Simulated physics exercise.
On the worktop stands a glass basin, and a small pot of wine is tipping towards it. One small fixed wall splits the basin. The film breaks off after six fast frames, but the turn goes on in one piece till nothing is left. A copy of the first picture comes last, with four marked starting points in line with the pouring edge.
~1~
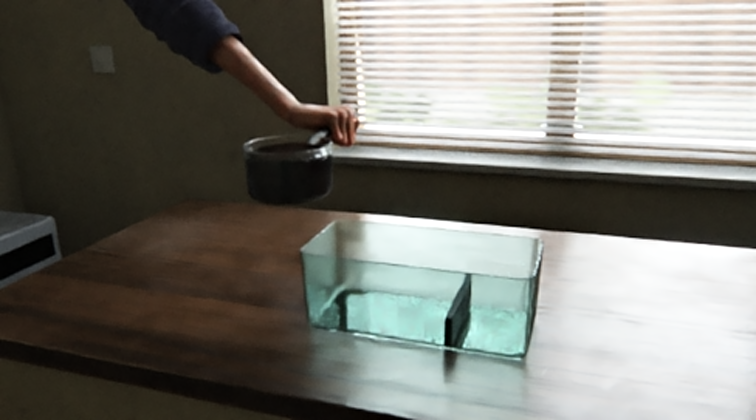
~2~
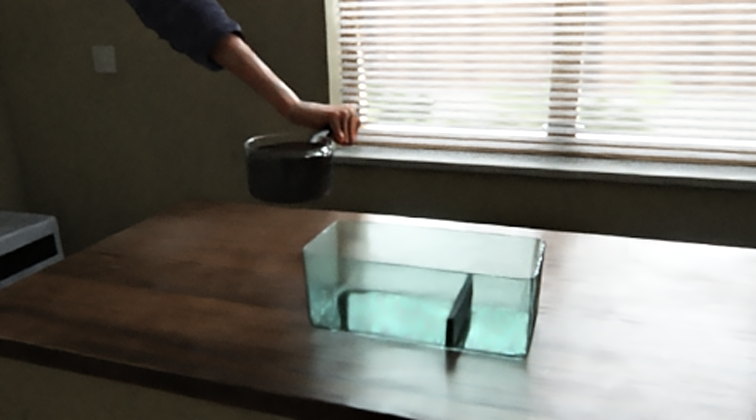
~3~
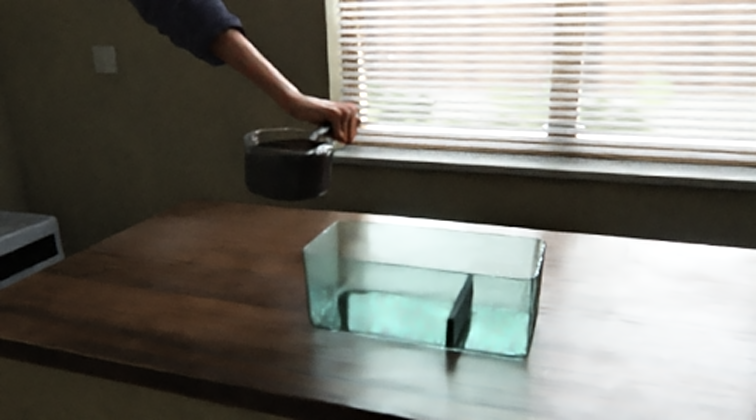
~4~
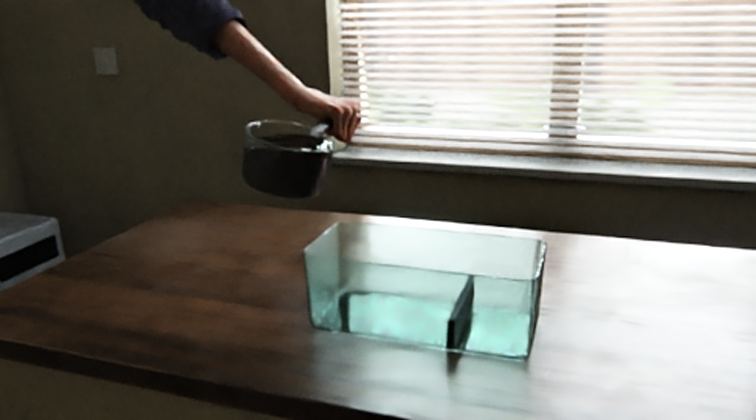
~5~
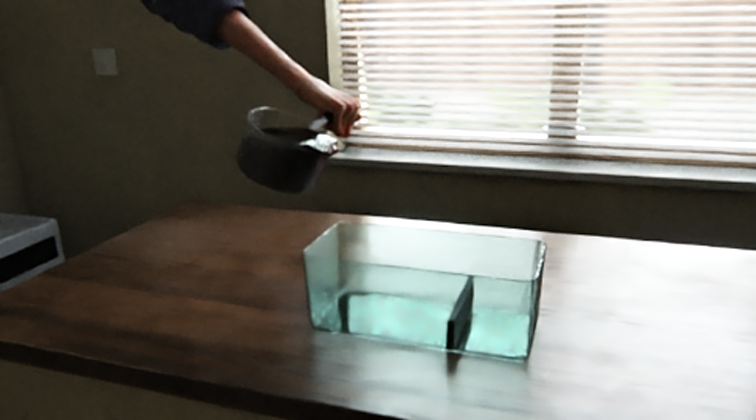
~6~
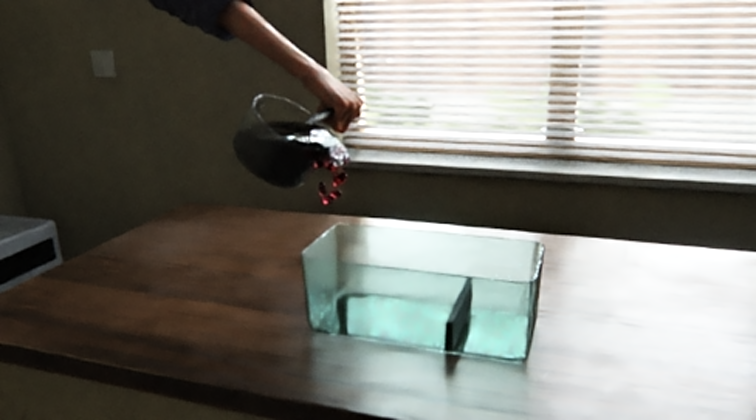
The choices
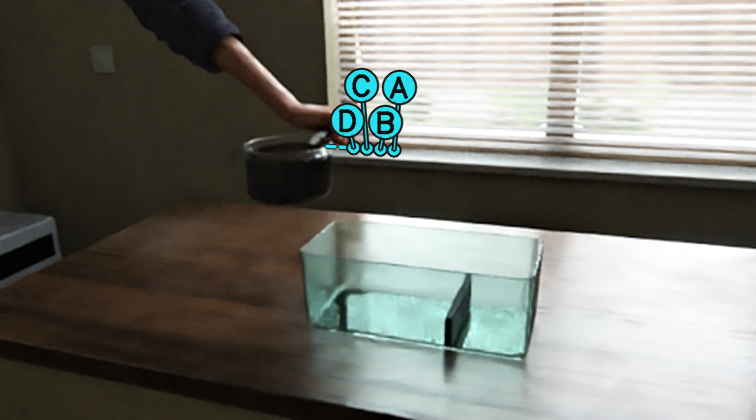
On a wooden worktop by a window with blinds stands a glass basin with a low dividing wall, while a hand holds a small dark pot above it, then gradually tilts it until red liquid runs over the lip.
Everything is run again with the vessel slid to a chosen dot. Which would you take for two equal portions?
Take B.
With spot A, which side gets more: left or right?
The right one.
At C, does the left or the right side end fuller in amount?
The left side.
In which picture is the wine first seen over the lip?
In picture 5.
On the marked copy, A at (394, 150); B at (380, 149); C at (366, 148); D at (353, 147).
With A, about 20 % ends left of the wall and 79 % right of it.
With B, about 47 % ends left of the wall and 52 % right of it.
With C, about 78 % ends left of the wall and 21 % right of it.
With D, about 93 % ends left of the wall and 4 % right of it.
